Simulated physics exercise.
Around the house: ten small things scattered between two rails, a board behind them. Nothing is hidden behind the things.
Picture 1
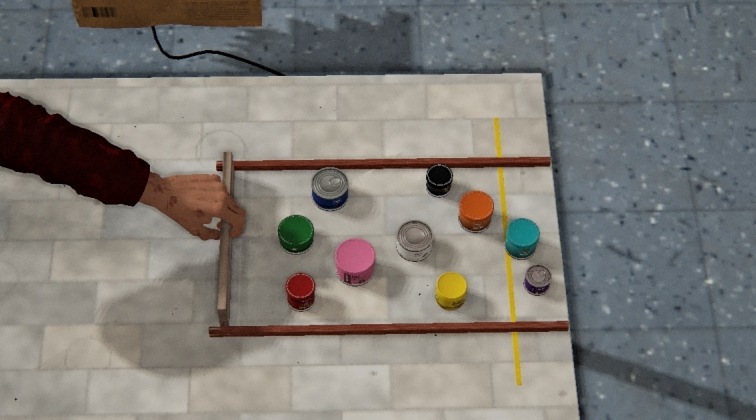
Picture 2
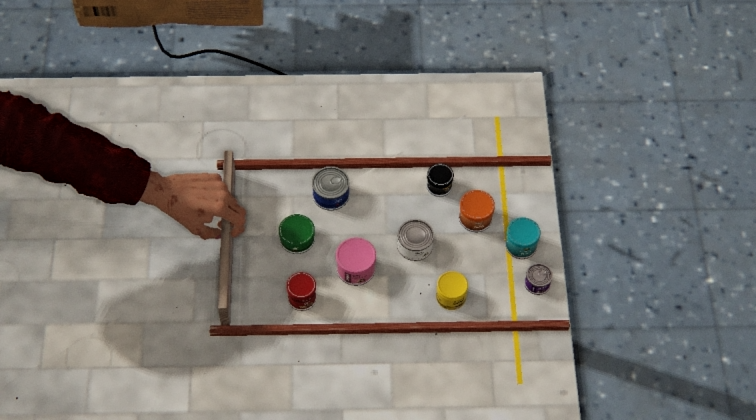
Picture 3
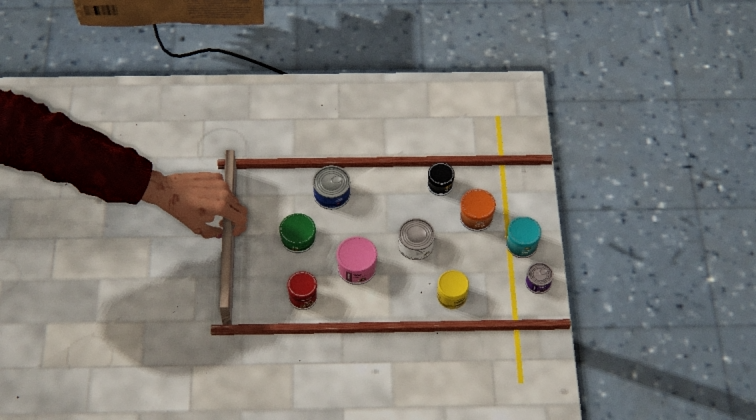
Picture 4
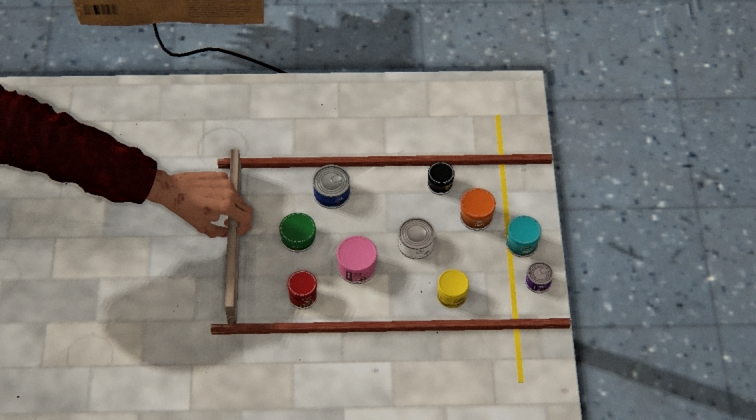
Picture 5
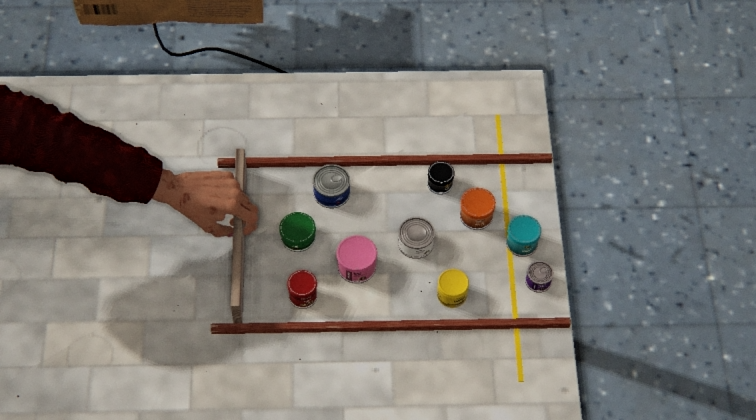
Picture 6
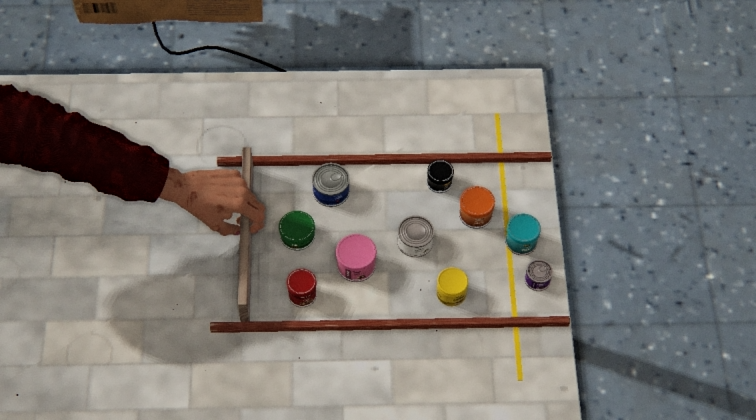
The clip shows small colourful pots and tins scattered between two rails on a pale tiled surface, with a yellow line near the right end. A hand at the left slides an upright board slightly rightward while the containers stay still.
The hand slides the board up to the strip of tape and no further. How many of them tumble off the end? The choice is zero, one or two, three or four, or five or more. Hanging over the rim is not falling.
The number that fall off is one or two.
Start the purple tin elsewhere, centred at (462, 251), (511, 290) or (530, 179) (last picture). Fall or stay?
Place by place, it does not fall; comes down; falls.
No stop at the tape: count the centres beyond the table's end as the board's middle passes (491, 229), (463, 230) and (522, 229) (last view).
Place by place, 1, 0 and 6.
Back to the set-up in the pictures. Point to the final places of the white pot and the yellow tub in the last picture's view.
The white pot stops around (558, 240); the yellow tub around (558, 294).
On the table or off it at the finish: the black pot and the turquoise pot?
The black pot survives; the turquoise pot is lost.
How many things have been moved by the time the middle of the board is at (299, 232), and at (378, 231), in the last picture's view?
First 2, then 5.
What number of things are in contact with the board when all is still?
In contact: 4.
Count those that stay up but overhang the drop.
The number is 5.
Early on, none off yet; purple tin at rest near (539, 275); turquoise pot at rest near (523, 235); orange tin at rest near (477, 207).
A while later, none off yet; purple tin at rest near (539, 275); turquoise pot travelled about its own width near (547, 233); orange tin travelled about its own width near (505, 203).
Finally, the number that fall off is one or two; lost, turquoise pot.
